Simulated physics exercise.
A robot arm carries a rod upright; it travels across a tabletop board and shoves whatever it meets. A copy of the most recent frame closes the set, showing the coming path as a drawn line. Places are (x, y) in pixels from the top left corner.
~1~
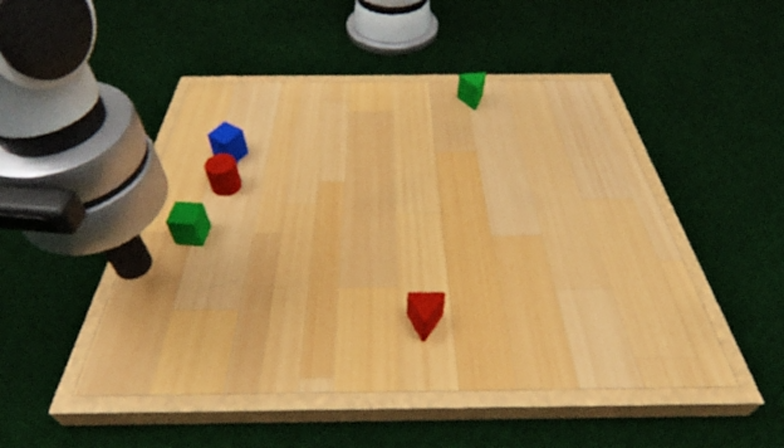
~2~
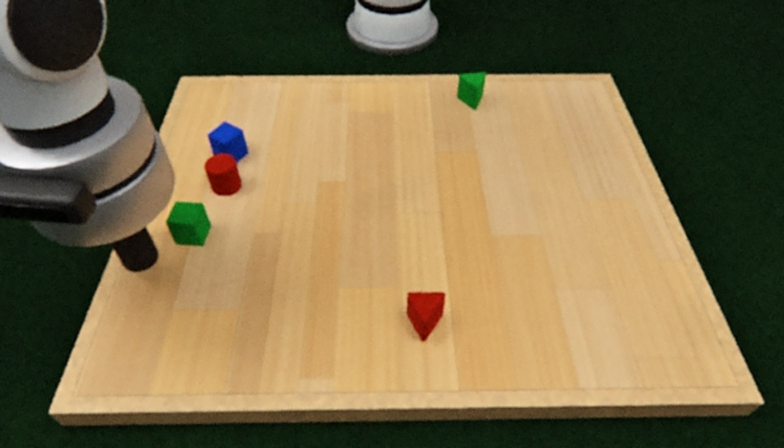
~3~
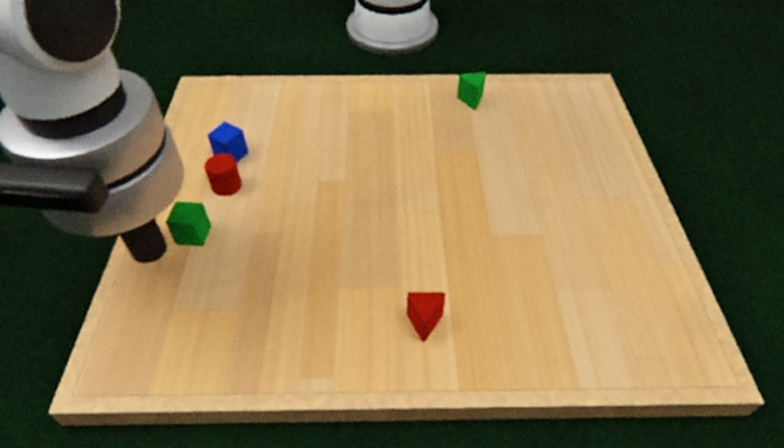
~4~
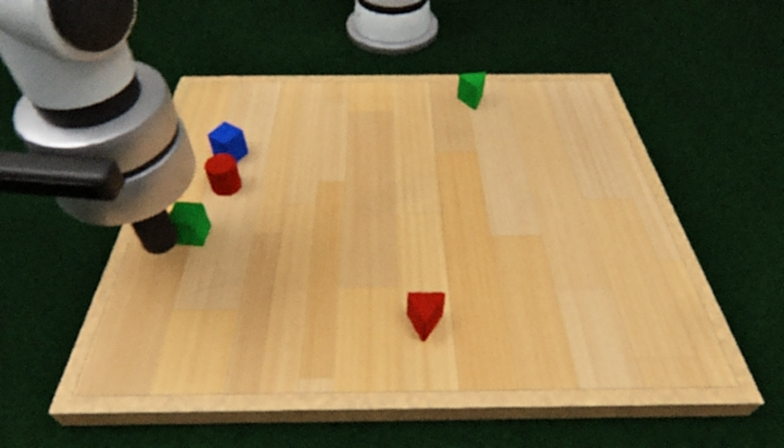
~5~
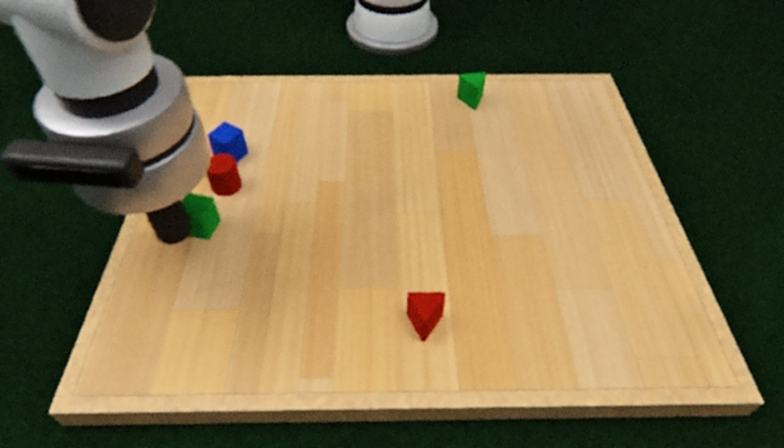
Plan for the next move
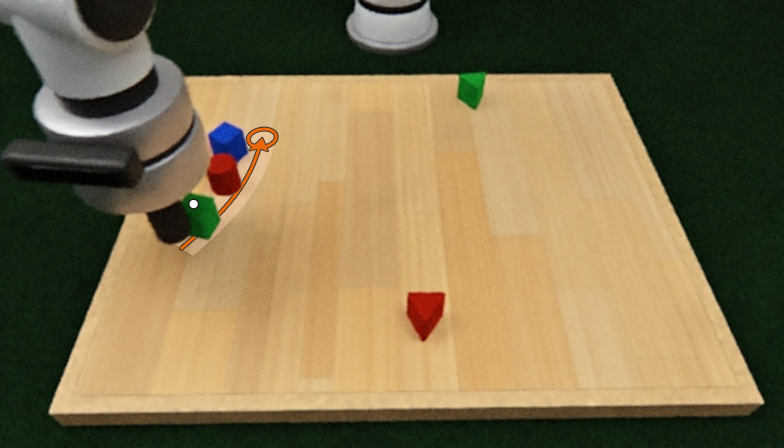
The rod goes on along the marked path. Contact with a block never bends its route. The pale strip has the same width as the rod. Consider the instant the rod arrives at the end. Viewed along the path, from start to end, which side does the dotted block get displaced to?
Shifts right.
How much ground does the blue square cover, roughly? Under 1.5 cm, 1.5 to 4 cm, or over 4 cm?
The 1.5 to 4 cm band.
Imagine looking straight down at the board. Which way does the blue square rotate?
Counterclockwise from above.
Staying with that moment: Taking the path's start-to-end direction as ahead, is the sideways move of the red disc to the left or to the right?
It is displaced to the left.
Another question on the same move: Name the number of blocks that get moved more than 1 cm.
This push will displace three or more blocks.
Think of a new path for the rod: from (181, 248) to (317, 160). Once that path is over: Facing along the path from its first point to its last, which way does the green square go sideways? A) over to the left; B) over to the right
I choose A.
Path on the board, from (181, 248) via (223, 210) and (249, 173), ending at (262, 138); the dot is on the green square.
What follows on the original path. One third of the way, rod (218, 194); green square (240, 171), turned 30° clockwise; red disc (232, 150).
Two thirds of the way, rod (246, 156); green square (273, 149), turned 90° clockwise; red disc (244, 130); blue square (221, 122), turned 20° anticlockwise.
At the end, rod (259, 122); green square (274, 148), turned 100° clockwise; red disc (246, 100); blue square (218, 119), turned 40° anticlockwise.
